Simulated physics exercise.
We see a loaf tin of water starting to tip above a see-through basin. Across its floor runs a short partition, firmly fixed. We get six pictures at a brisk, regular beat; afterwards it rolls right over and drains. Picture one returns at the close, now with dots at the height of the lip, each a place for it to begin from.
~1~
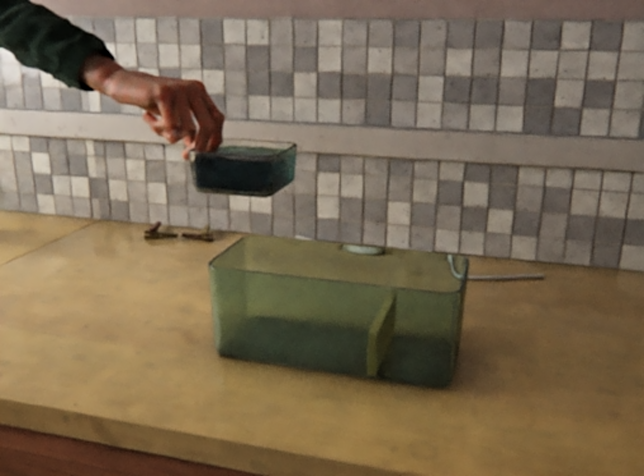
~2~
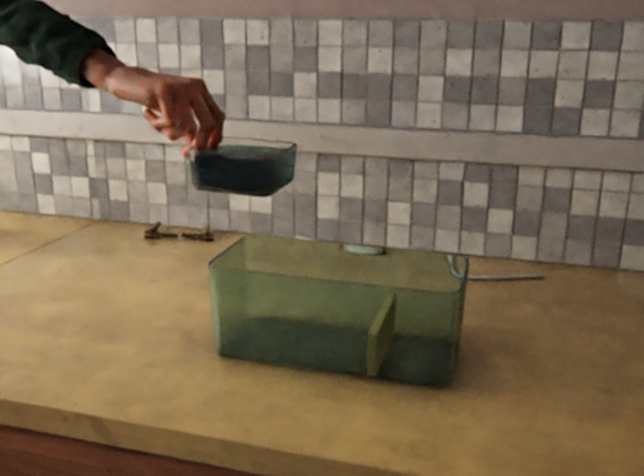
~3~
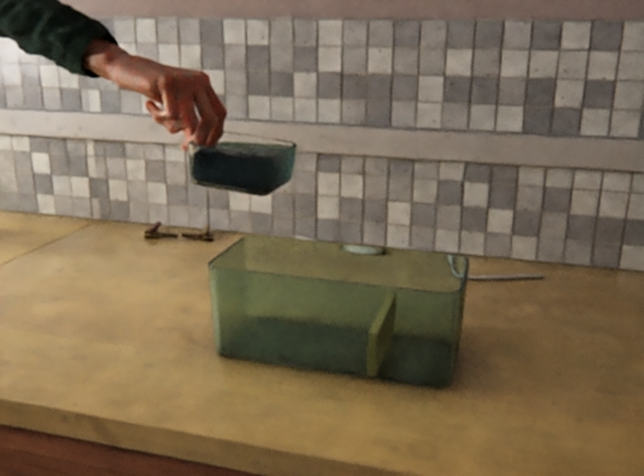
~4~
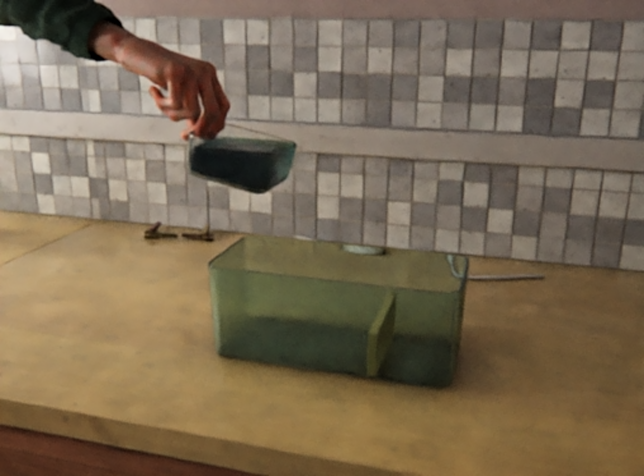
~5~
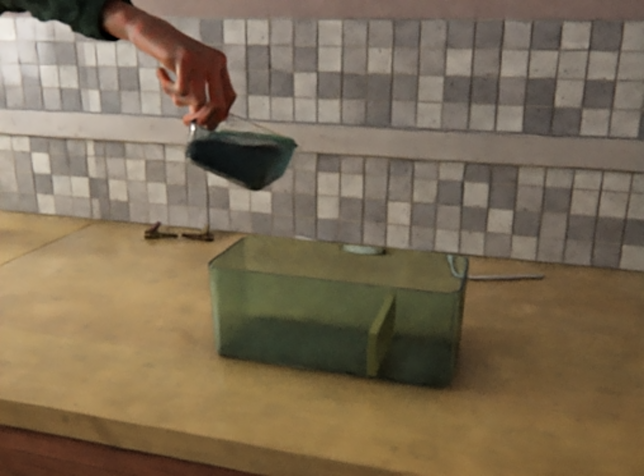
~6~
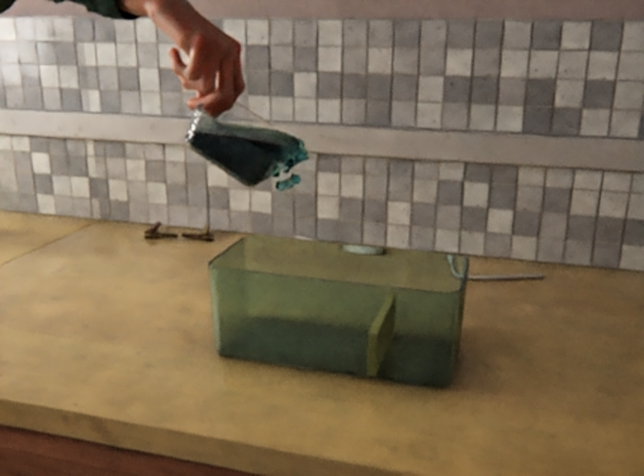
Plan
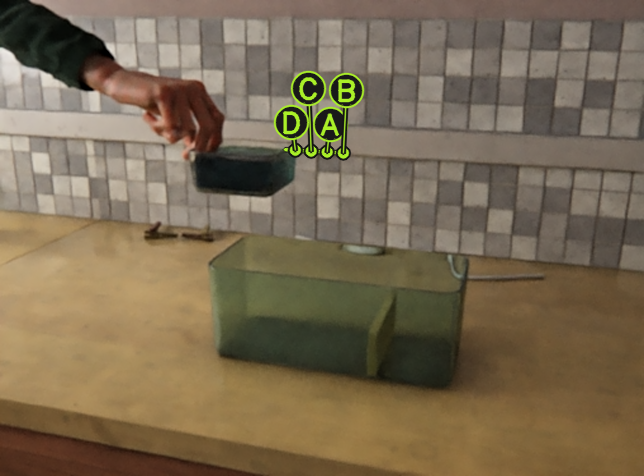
The video shows a hand holding a small clear container of dark bluish-green water above a see-through basin with a short partition on a countertop, then gradually tilting it to the right until water spills over its lip.
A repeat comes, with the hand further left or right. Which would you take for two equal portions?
C.
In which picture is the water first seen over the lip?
In picture 5.
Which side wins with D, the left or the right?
More ends on the left.
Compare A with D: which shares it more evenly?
A.
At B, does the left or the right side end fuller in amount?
More ends on the right.
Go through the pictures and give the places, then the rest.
Upright, lip at (285, 149); basin from (216, 351) to (452, 386); top of the wall at (383, 312); nothing has left yet.
Upright, lip at (285, 149); nothing has left yet.
Tipped about 5°, lip at (285, 149); nothing has left yet.
Tipped about 12°, lip at (285, 149); nothing has left yet.
Tipped about 20°, lip at (285, 149); water is over the lip, down to (285, 149).
Tipped about 30°, lip at (285, 149); water is over the lip, down to (293, 184).
On the marked copy, A at (327, 152); B at (343, 153); C at (311, 151); D at (295, 150).
If A is chosen, about 27 % ends left of the wall and 72 % right of it.
If B is chosen, about 9 % ends left of the wall and 90 % right of it.
If C is chosen, about 49 % ends left of the wall and 50 % right of it.
If D is chosen, about 88 % ends left of the wall and 11 % right of it.
